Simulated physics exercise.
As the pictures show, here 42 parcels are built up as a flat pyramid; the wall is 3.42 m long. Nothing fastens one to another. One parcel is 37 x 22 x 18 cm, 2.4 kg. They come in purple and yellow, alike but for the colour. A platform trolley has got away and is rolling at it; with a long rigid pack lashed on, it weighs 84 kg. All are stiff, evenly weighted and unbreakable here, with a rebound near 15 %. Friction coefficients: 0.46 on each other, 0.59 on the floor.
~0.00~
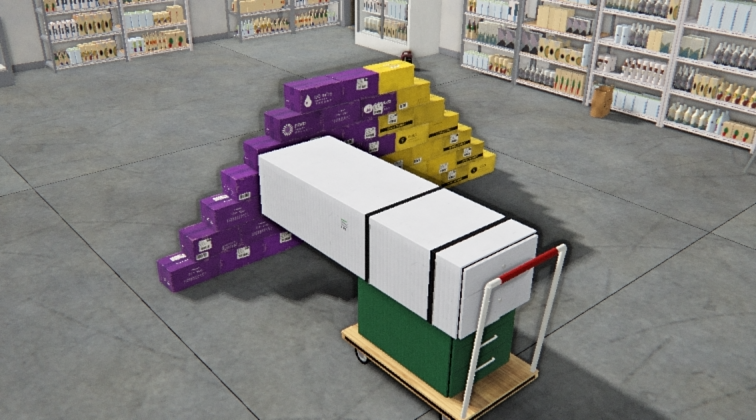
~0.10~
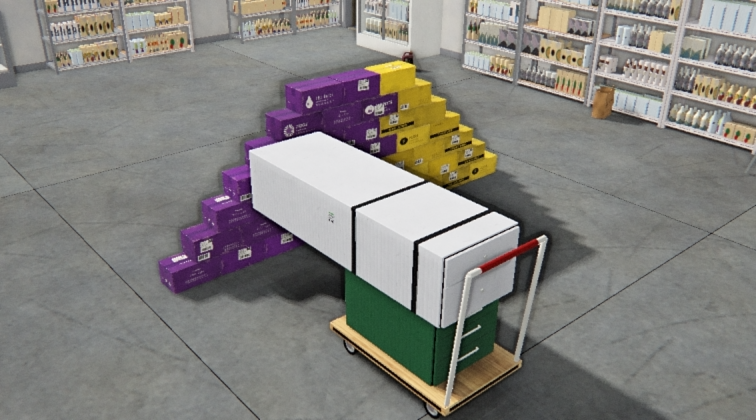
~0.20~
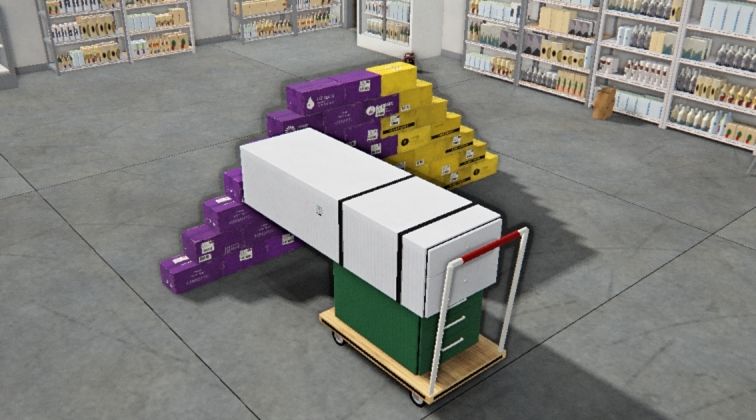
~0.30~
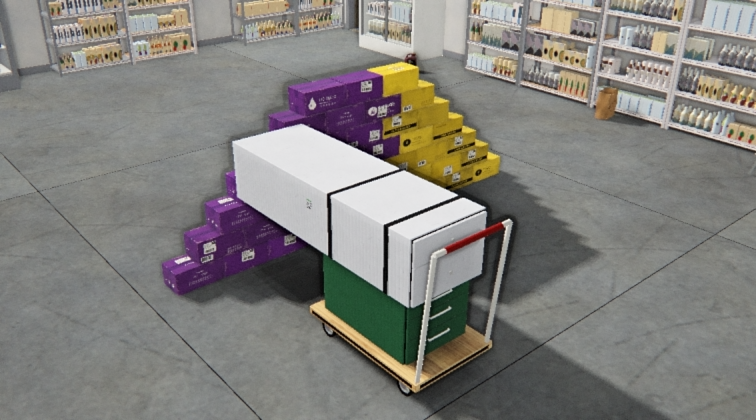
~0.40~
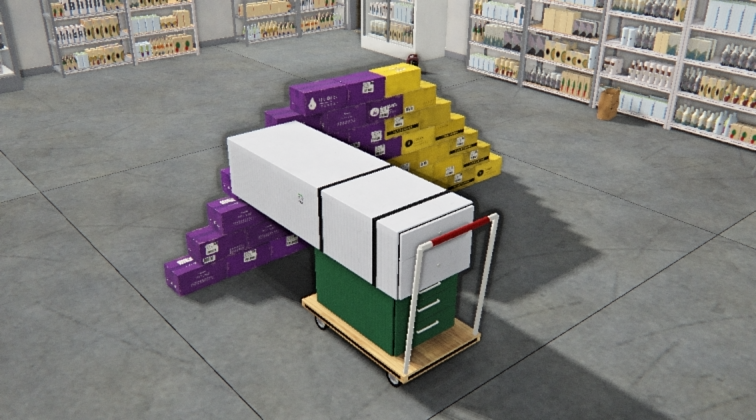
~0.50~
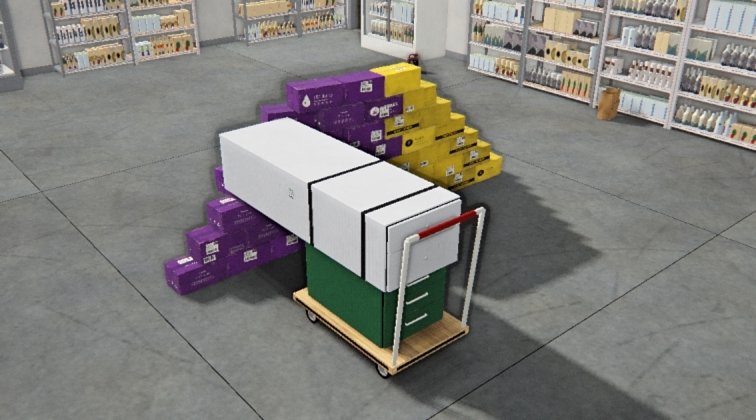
In a storeroom lined with stocked shelves, a platform trolley carrying a long white pack on a green drawer unit rolls toward a stepped stack of purple and yellow boxes. The pack's far end closes the gap and pushes into the purple side, where a few boxes shift slightly.
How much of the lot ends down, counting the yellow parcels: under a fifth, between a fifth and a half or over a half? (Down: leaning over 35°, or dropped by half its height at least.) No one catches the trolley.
The part is fewer than one in five.
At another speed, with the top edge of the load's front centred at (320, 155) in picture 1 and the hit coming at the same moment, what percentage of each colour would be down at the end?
Then yellow 0, purple 30 per cent.
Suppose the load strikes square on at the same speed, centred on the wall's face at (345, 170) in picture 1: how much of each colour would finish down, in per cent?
Then yellow 40, purple 70 per cent.
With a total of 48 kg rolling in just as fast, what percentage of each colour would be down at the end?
In that case yellow 0, purple 30 per cent.
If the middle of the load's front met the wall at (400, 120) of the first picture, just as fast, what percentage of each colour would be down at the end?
In that case yellow 40, purple 40 per cent.
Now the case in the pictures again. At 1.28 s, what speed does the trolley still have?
Near 0.8 m/s.
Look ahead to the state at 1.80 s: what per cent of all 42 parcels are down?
20 per cent by then.
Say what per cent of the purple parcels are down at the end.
Ending so: Purple 30 per cent.
By 0.66 s, load 33 cm past the wall's line, still rolling; none of the 16 yellow parcels down (1 of 42 in all colours); top yellow parcel unmoved; top purple parcel tilted 10°.
By 0.94 s, load 57 cm past the wall's line, still rolling; none of the 16 yellow parcels down (8 of 42 in all colours); top yellow parcel unmoved; top purple parcel tilted 34°.
By 1.28 s, load 83 cm past the wall's line, still rolling; none of the 16 yellow parcels down (9 of 42 in all colours); top yellow parcel unmoved; top purple parcel tilted 57°, 60 cm lower.
By 1.80 s, load 1.05 m past the wall's line, still rolling; none of the 16 yellow parcels down (9 of 42 in all colours); top yellow parcel unmoved; top purple parcel on its side.
When it is over (3.5 s), load 1.06 m past the wall's line, stopped; none of the 16 yellow parcels down (9 of 42 in all colours); top yellow parcel unmoved; top purple parcel on its side. That is 0 per cent. In pixels of the last frame, middles, top yellow parcel near (395, 80), top purple parcel near (338, 162).
